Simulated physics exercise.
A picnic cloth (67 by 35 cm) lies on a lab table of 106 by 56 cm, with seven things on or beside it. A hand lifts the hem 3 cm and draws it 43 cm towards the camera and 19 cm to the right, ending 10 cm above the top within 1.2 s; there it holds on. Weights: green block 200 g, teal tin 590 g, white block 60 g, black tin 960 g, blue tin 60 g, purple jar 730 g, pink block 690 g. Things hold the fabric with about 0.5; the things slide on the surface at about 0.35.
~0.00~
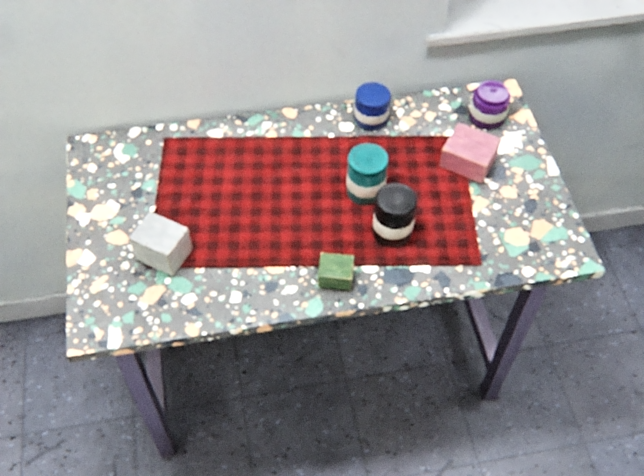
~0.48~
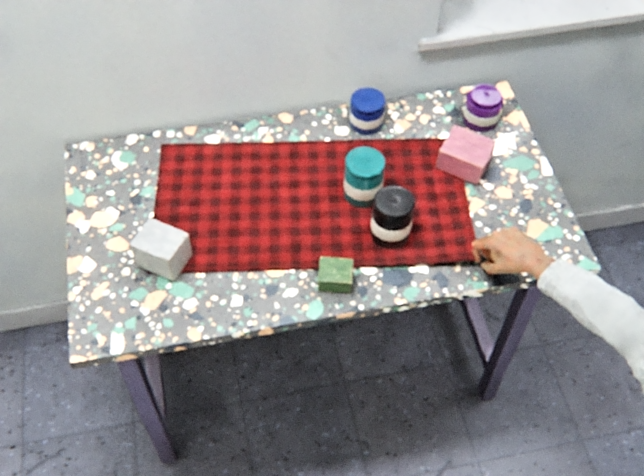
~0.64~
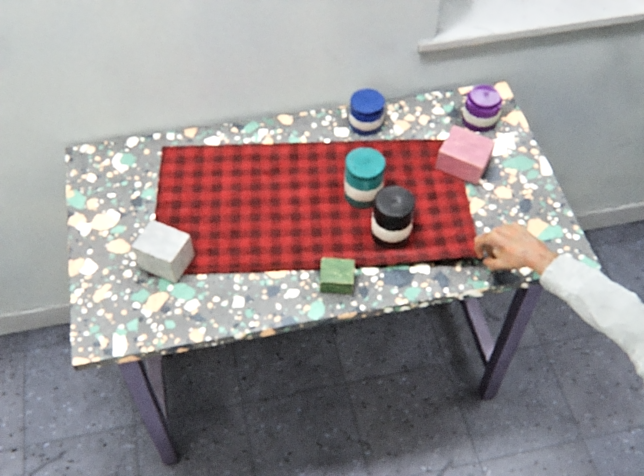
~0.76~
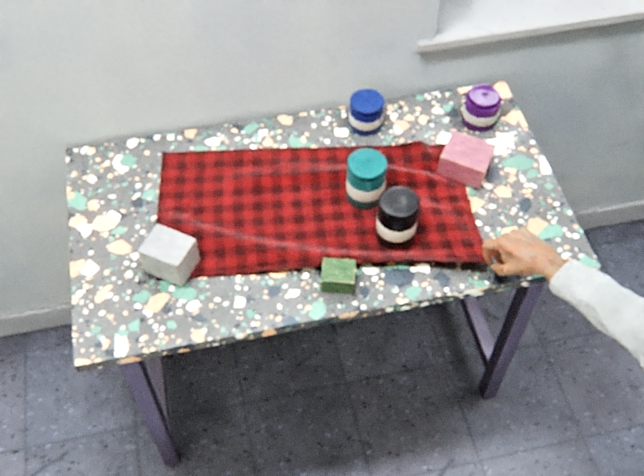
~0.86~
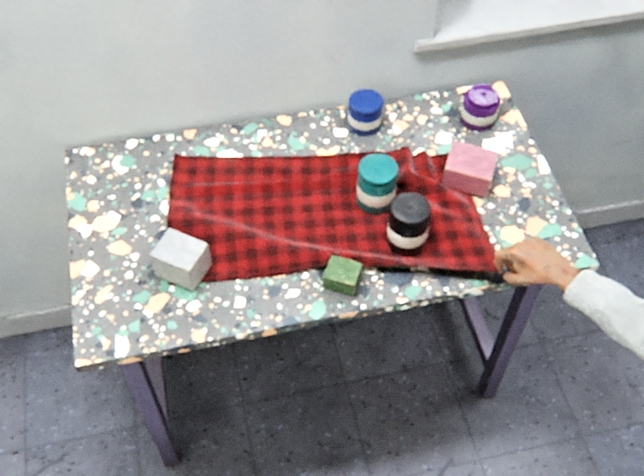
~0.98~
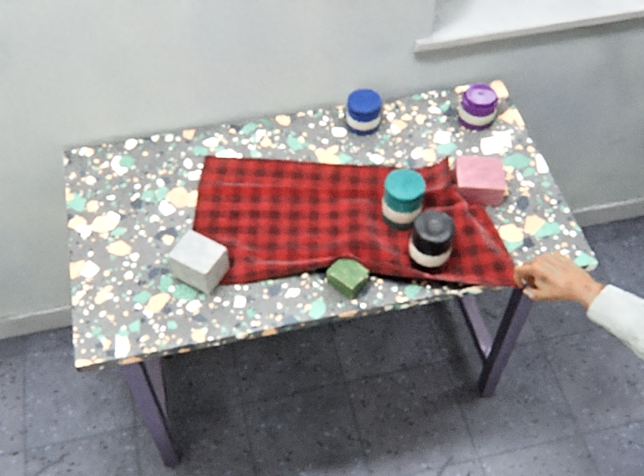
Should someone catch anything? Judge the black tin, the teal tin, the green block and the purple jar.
Result: Black tin drops off, teal tin goes over the edge, green block drops off, purple jar remains up there.
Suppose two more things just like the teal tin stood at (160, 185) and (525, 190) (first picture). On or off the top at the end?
In turn: Remains, stays up.
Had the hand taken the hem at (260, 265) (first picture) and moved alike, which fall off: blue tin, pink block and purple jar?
In that case: Blue tin stays up, pink block stays on, purple jar stays on.
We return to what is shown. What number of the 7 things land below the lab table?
4 of them.
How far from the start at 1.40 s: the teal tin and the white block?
About: Teal tin 40 cm, white block 25 cm.
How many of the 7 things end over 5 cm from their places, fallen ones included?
That makes 5.
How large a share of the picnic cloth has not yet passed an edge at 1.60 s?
About 0 per cent.
By 1.2 s, 85 % of the picnic cloth is still over the top; teal tin 25 cm off its start, black tin 23 cm off its start, green block 9 cm off its start.
By 1.4 s, 55 % of the picnic cloth is still over the top; teal tin on its side, 39 cm off its start, black tin on its side, 37 cm off its start, green block over the edge.
By 1.6 s, 0 % of the picnic cloth is still over the top; teal tin over the edge, black tin over the edge, green block over the edge.
By 1.8 s, 0 % of the picnic cloth is still over the top; teal tin over the edge, black tin over the edge, green block over the edge.
By 3.4 s, 0 % of the picnic cloth is still over the top; teal tin over the edge, black tin over the edge, green block over the edge, purple jar 0 cm off its start at (481, 94).
